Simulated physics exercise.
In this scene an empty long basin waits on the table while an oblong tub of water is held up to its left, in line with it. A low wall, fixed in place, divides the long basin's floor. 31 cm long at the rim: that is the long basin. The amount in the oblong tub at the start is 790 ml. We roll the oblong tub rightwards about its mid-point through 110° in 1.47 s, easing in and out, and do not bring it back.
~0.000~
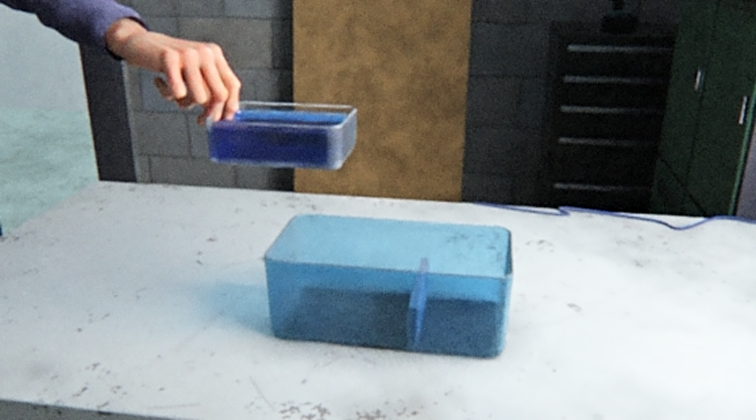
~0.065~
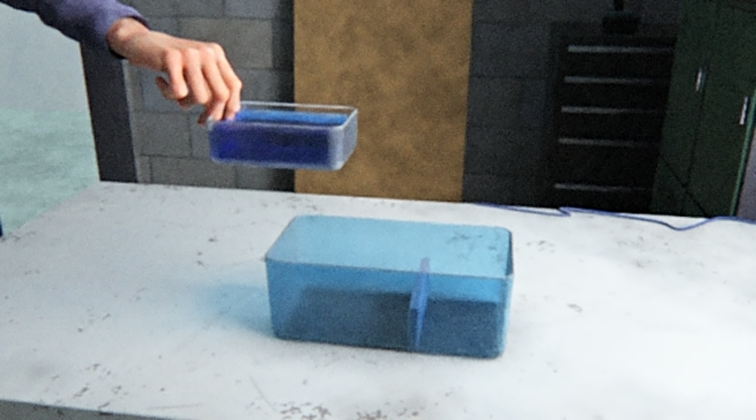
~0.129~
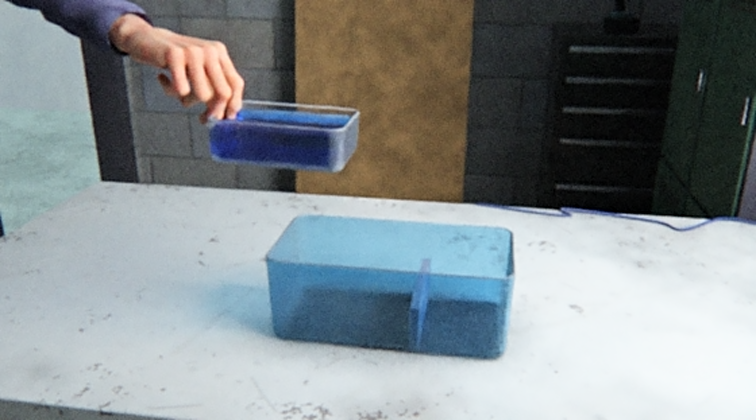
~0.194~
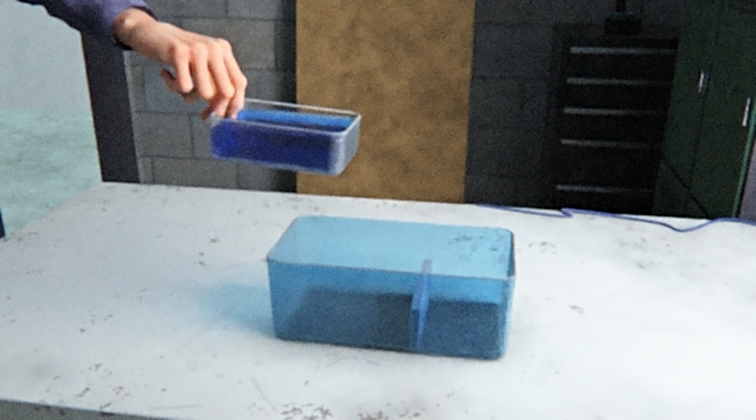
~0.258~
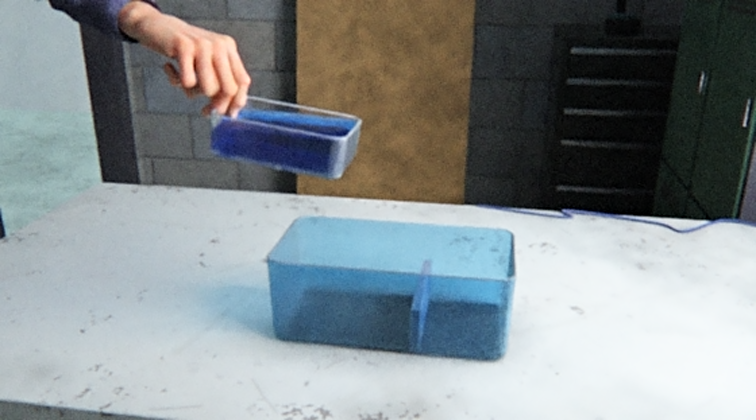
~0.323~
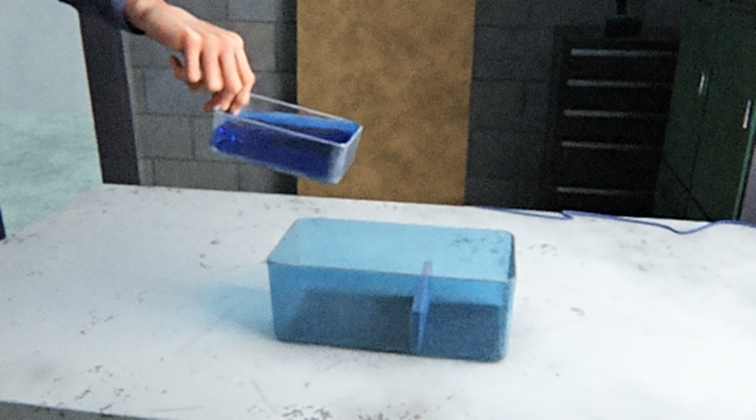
A hand slowly tilts a tub of blue water rightwards above a long basin.
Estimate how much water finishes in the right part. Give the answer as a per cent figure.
I would say 15 per cent.
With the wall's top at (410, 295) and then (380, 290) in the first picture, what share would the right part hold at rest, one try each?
45 % and 70 %.
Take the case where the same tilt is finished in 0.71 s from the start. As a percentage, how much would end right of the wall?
In that case, some 5 percent.
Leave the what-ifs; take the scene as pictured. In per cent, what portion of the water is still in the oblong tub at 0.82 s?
Fraction remaining: Approx. 20 per cent.
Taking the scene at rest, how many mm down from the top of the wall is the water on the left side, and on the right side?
Some 38 mm on the left and 52 mm on the right.
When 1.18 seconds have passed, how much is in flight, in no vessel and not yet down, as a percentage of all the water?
Roughly 5 %.
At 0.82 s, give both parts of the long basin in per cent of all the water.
34 left and 10 right, roughly.
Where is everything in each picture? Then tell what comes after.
In the first frame, it leans 0°; its right rim is at (348, 118); the water meets the walls at (224, 118) and (348, 123); the long basin's rim runs from (280, 236) to (512, 252); the wall's top is at (419, 282).
In the second frame, it leans 1°; its right rim is at (349, 120); the water meets the walls at (225, 117) and (349, 124).
In the third frame, it leans 2°; its right rim is at (351, 122); the water meets the walls at (226, 117) and (351, 125).
In the fourth frame, it leans 5°; its right rim is at (353, 125); the water meets the walls at (227, 116) and (352, 126).
In the fifth frame, it leans 8°; its right rim is at (353, 130); the water meets the walls at (228, 117) and (353, 128).
In the sixth frame, it leans 13°; its right rim is at (354, 137); the water meets the walls at (229, 118) and (355, 133); 2 per cent is over the edge.
Then, 0.82 s in, the tilt is 65° and 19 per cent is still to pour, 33 is left of the wall and 9 right of it.
Then, 1.18 s in, the tilt is 100° and 4 per cent is still to pour, 71 is left of the wall and 14 right of it.
Then, 1.56 s in, the tilt is 110° and 0 per cent is still to pour, 78 is left of the wall and 15 right of it.
Then, 1.97 s in, the tilt is 110° and 0 per cent is still to pour, 78 is left of the wall and 15 right of it.
Finally, 78 per cent lies left of the wall, 15 right of it and 7 outside.
